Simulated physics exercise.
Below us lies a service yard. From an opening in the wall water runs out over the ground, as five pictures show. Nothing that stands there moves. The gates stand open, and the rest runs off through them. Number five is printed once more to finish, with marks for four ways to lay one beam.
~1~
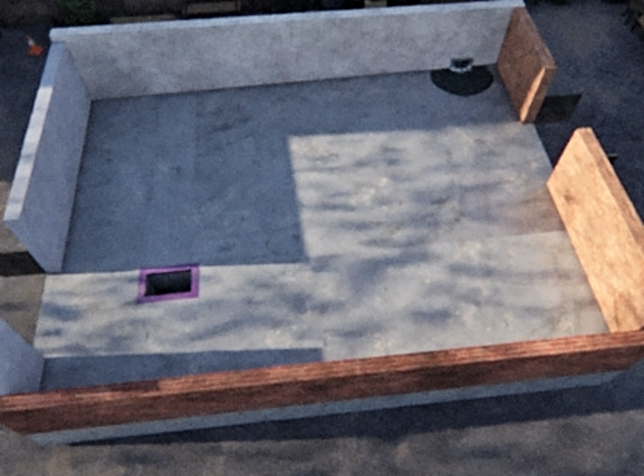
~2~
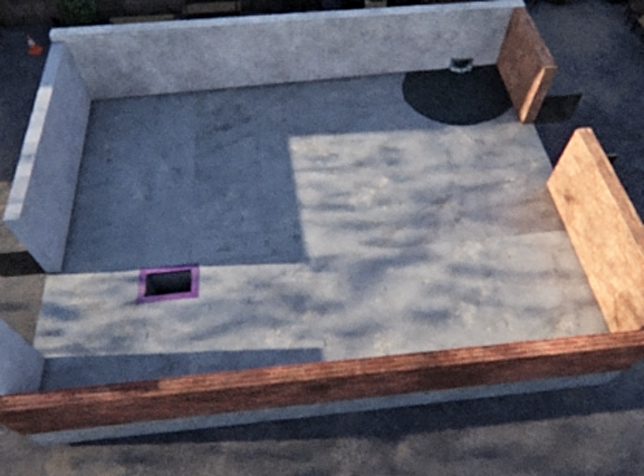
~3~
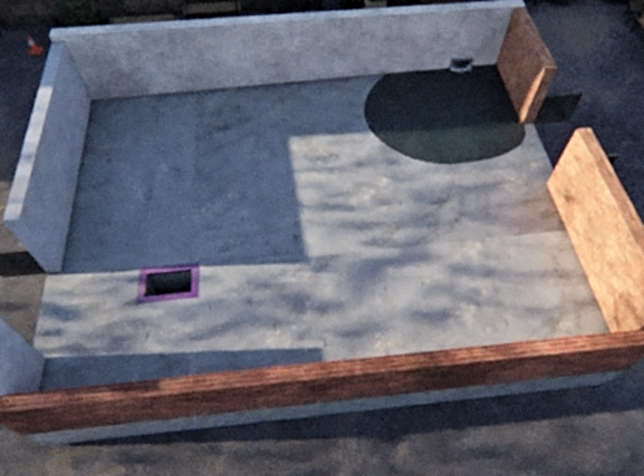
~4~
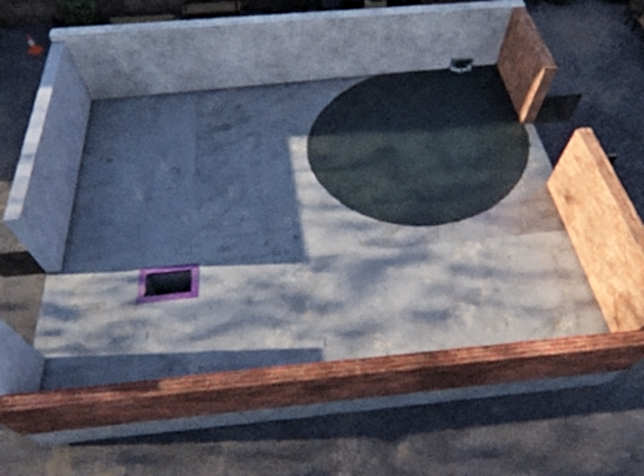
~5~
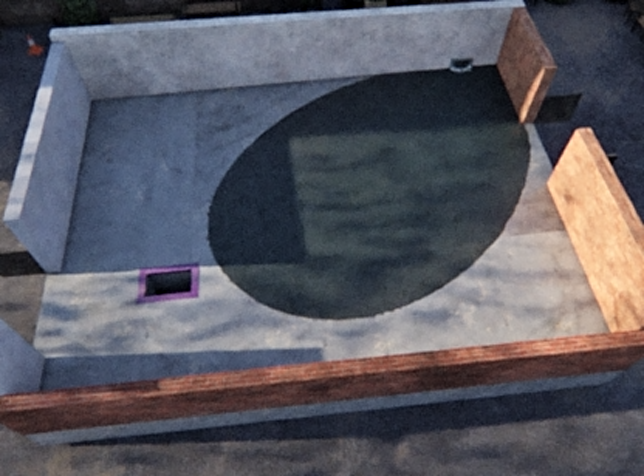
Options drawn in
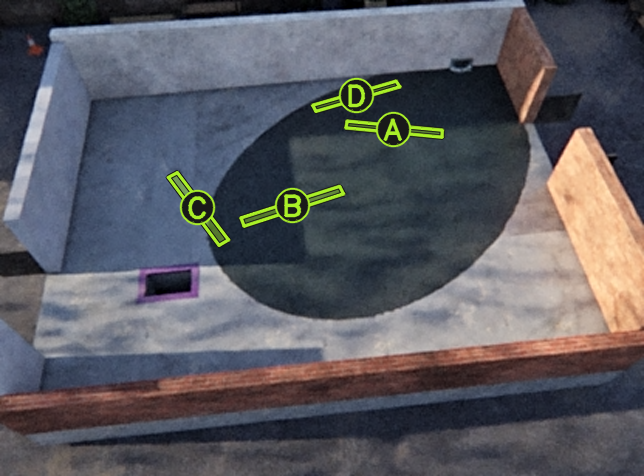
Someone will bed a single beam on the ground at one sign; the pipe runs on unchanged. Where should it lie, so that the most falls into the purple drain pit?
It is D.
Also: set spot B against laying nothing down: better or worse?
Spot B is worse.
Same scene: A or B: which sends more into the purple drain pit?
The answer is B.
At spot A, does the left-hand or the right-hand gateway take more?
More leaves on the left.
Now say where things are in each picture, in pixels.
Outfall at (461, 63); purple drain pit at (169, 283); open gate at (53, 313); open gate at (534, 153); water covers 2 % of the ground and shows as far out as (479, 90); purple drain pit still dry.
Water covers 6 % of the ground and shows as far out as (419, 112); purple drain pit still dry.
Water covers 12 % of the ground and shows as far out as (410, 153); purple drain pit still dry.
Water covers 23 % of the ground and shows as far out as (357, 207); purple drain pit still dry.
Water covers 42 % of the ground and shows as far out as (274, 305); purple drain pit still dry.
On the marked copy, A from (346, 124) to (442, 133); B from (242, 222) to (341, 190); C from (172, 175) to (223, 242); D from (314, 108) to (397, 84).
For spot A, about 11 % of the stream runs into the purple drain pit, about 89 % out by the gates.
For spot B, about 15 % of the stream runs into the purple drain pit, about 84 % out by the gates.
For spot C, about 12 % of the stream runs into the purple drain pit, about 87 % out by the gates.
For spot D, about 21 % of the stream runs into the purple drain pit, about 79 % out by the gates.
